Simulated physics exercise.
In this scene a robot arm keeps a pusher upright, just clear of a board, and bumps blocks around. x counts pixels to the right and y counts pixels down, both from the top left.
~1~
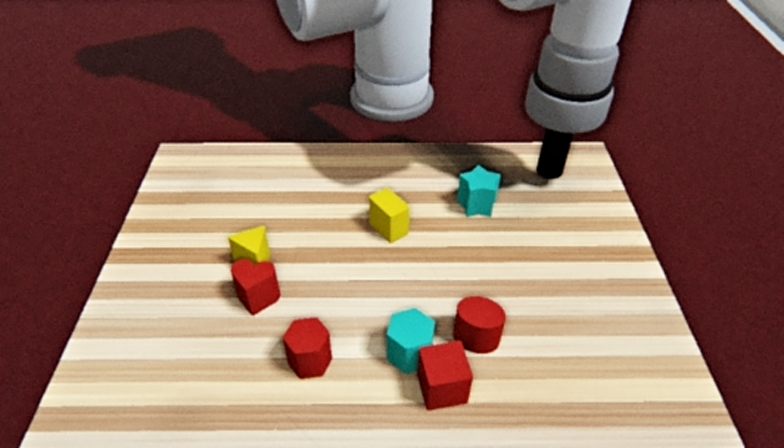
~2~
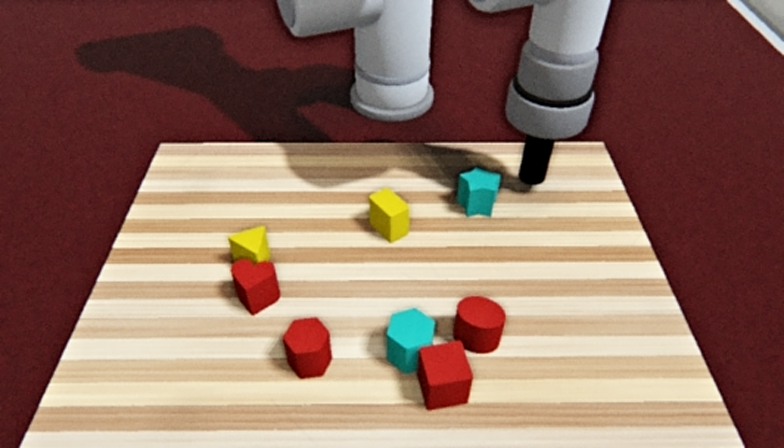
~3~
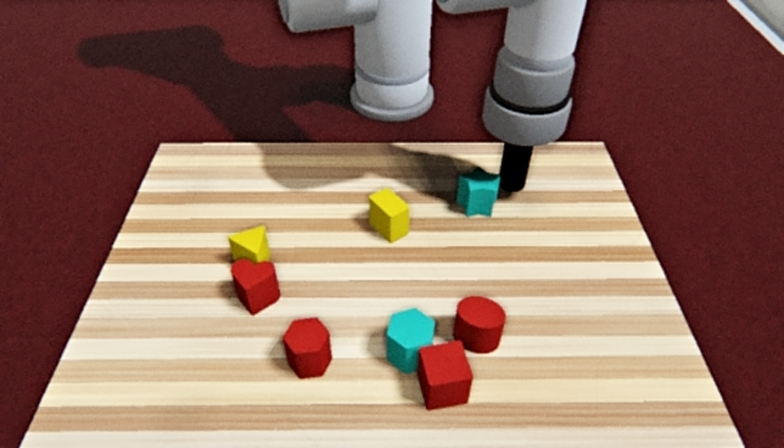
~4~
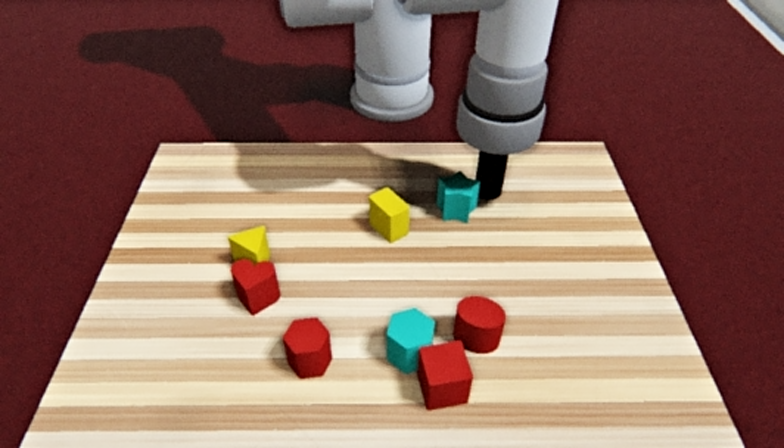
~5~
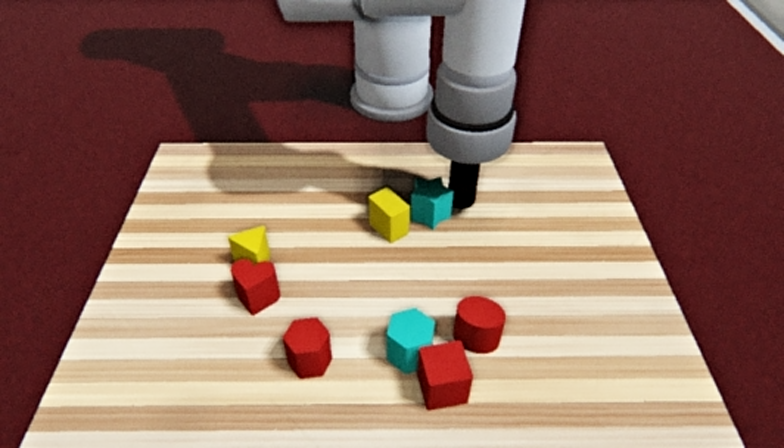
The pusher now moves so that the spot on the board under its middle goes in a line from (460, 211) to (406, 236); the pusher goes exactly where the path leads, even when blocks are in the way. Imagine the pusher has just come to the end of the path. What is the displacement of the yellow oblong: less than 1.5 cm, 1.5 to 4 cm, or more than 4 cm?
Result: Over 4 cm.
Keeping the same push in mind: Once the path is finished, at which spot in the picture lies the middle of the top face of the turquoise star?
The top centre is at (378, 202).
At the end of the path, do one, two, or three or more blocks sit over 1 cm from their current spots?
By the end, two blocks will have moved.
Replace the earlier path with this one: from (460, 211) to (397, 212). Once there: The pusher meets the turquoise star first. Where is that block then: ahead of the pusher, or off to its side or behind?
The turquoise star stays in front.
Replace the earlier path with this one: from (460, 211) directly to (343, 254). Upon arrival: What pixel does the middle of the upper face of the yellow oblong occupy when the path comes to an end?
The middle of its upper face will lie at (289, 208).
The first path, step by step. Halfway along, pusher at (434, 212); yellow oblong at (378, 203); turquoise star at (405, 195), turned 30° clockwise.
At the end, pusher at (406, 225); yellow oblong at (347, 206), turned 20° clockwise; turquoise star at (378, 202), turned 45° clockwise.
